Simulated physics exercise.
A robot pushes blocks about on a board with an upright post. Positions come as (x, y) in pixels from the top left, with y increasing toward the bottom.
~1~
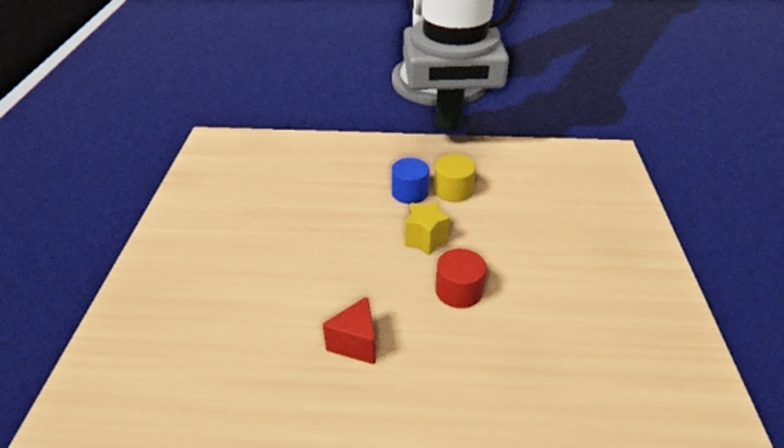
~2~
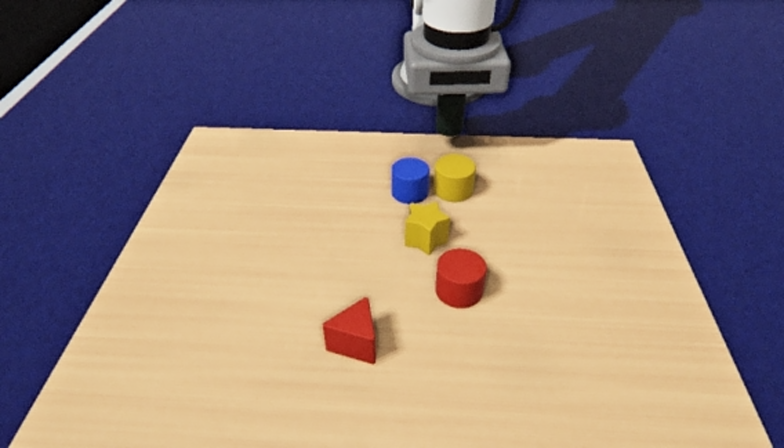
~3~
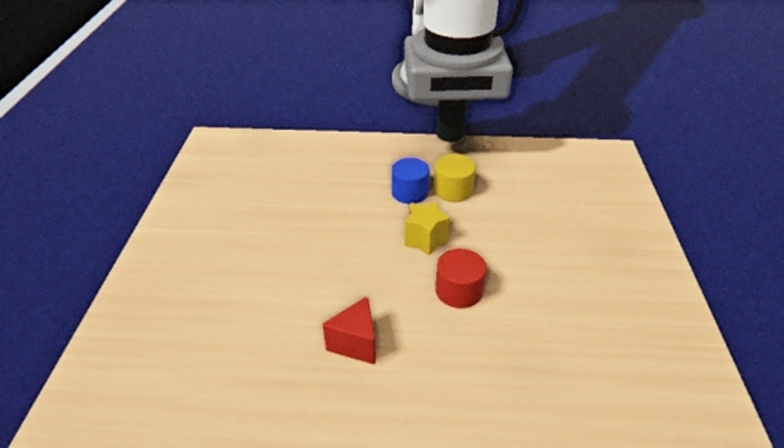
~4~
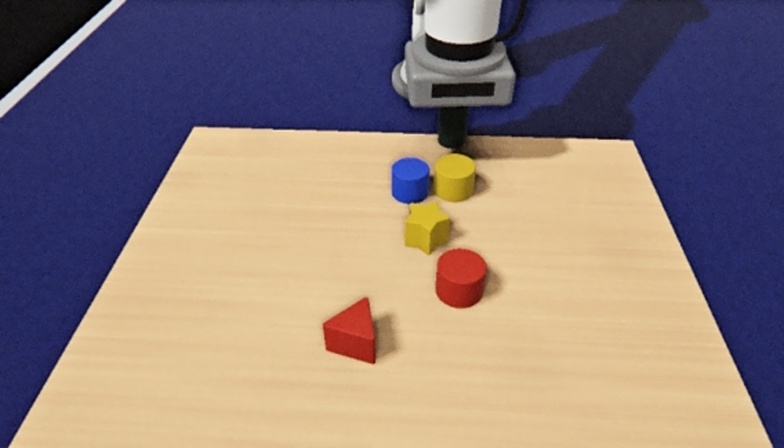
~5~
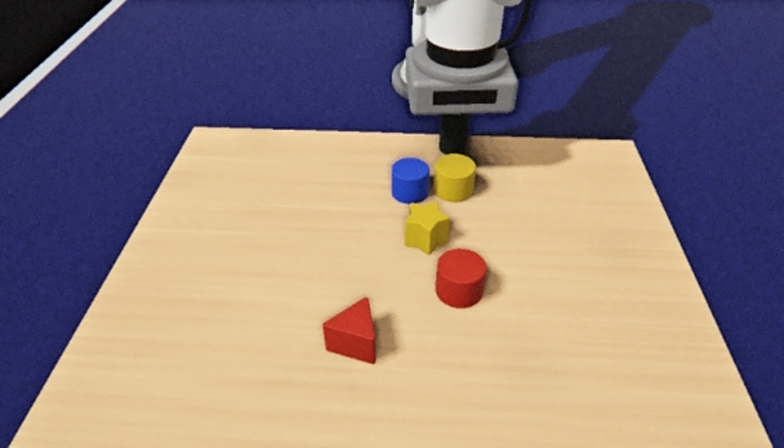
At the start, a robot arm with a dark post stands at the far edge of a wooden board holding a blue cylinder, a yellow cylinder, a yellow star, a red cylinder and a red triangular block. The arm moves slightly forward, bringing the post close behind the yellow cylinder, while the blocks stay still.
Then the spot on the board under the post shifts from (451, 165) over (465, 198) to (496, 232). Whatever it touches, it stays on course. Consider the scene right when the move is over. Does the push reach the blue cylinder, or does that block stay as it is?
It will be resting on its spot.
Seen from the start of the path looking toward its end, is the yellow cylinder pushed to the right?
That would be a yes.
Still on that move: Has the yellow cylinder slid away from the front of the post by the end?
Yes, that is what happens.
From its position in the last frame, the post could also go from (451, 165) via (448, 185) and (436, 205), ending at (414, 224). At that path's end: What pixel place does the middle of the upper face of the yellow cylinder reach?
When the path ends, it will be at (457, 206).
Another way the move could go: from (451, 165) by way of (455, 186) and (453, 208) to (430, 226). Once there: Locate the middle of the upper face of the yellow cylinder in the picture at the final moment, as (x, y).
The top centre is at (454, 223).
On the path given first. One third of the way, post at (461, 170); yellow cylinder at (458, 184).
Two thirds of the way, post at (475, 192); yellow star at (424, 215); yellow cylinder at (459, 205).
At the end, post at (498, 215); blue cylinder in place; yellow star at (422, 217), turned 10° clockwise; yellow cylinder at (466, 218).
